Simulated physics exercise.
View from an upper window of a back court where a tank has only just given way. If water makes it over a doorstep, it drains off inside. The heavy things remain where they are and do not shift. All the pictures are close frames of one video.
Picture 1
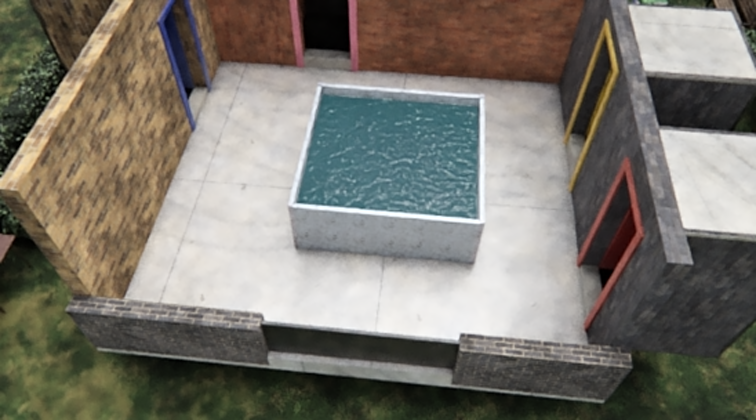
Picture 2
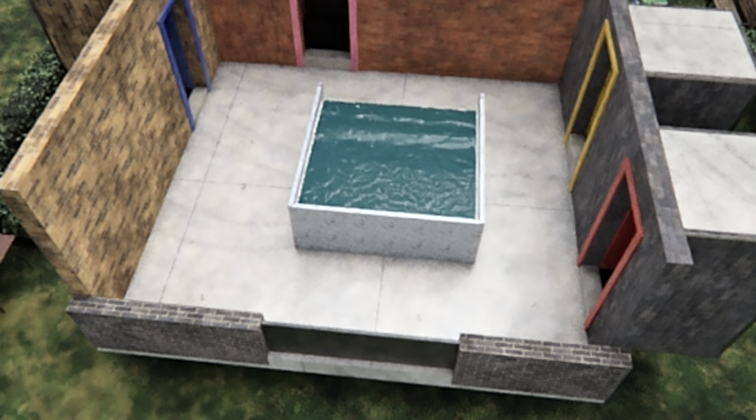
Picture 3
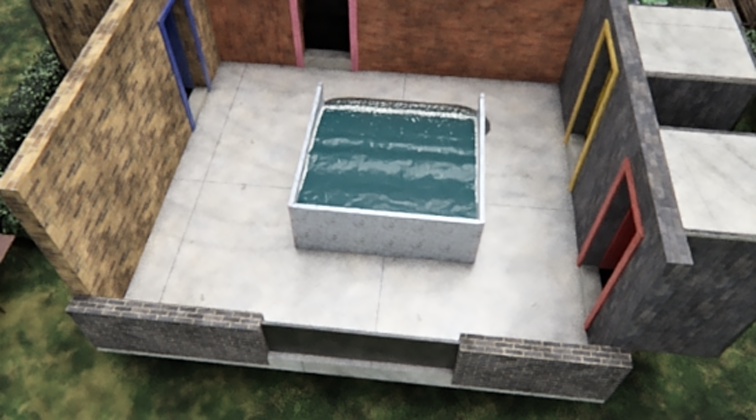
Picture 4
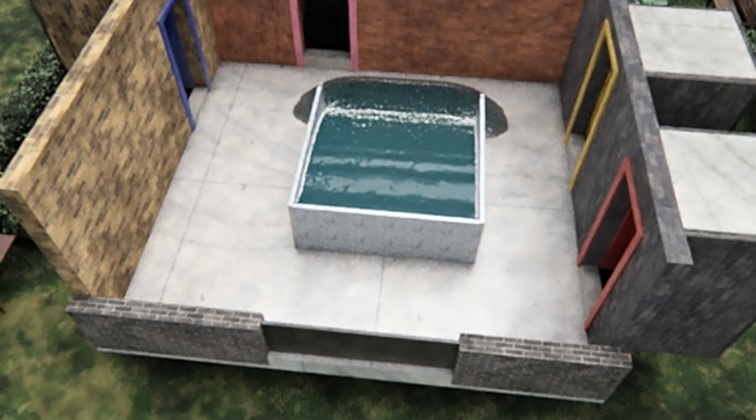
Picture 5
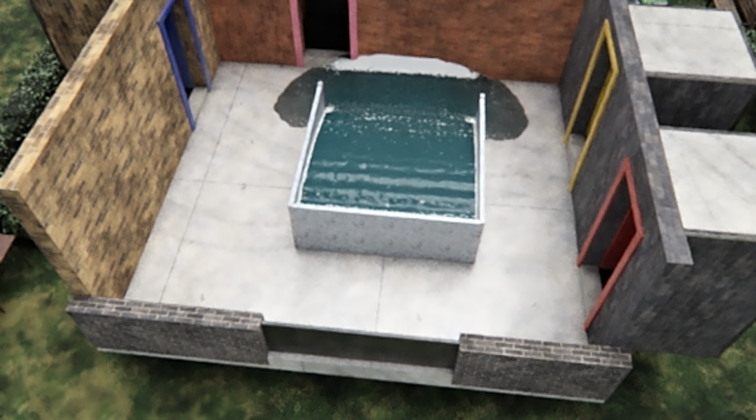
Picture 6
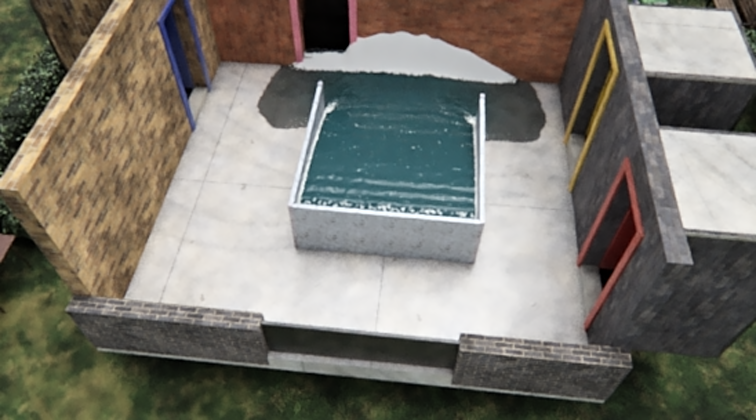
Water surging out over the far side of a square tank, spreading across the pale courtyard floor to the brick wall behind.
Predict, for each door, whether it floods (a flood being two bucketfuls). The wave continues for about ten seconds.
Prediction: The red door floods; the yellow door stays unflooded; the blue door floods; the pink door floods.
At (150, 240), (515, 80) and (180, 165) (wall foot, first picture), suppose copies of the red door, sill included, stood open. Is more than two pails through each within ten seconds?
Crosses the line; crosses the line; crosses the line.
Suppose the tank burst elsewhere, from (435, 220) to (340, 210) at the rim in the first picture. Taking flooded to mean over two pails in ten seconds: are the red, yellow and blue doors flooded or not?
Here is how it goes: Red door is swamped, next yellow door is safe, last blue door is swamped.
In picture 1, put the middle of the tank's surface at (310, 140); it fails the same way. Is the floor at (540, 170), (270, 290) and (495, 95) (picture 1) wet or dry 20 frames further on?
First spot swamped, second bare, third swamped.
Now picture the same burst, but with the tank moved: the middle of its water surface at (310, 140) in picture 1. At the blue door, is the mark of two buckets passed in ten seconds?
As far as I can tell, blue gets swamped.
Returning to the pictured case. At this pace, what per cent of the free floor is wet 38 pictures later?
My best guess is some 95 %.
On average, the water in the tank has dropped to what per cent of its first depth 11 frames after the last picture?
Roughly 34 per cent.
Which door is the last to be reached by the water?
I'd go with the red one.
A moment on, water covers 25 % of the floor; the red door not reached, the yellow door not reached, the blue door not reached, the pink door over two buckets in.
Next, water covers 40 % of the floor; the red door not reached, the yellow door wet at the sill, nothing in, the blue door under two buckets in, the pink door far over two buckets in.
Then, water covers 80 % of the floor; the red door wet at the sill, nothing in, the yellow door wet at the sill, nothing in, the blue door far over two buckets in, the pink door far over two buckets in.
Later, water covers 95 % of the floor; the red door over two buckets in, the yellow door wet at the sill, nothing in, the blue door far over two buckets in, the pink door far over two buckets in.
In the end, water covers 100 % of the floor; the red door far over two buckets in, the yellow door wet at the sill, nothing in, the blue door far over two buckets in, the pink door far over two buckets in.
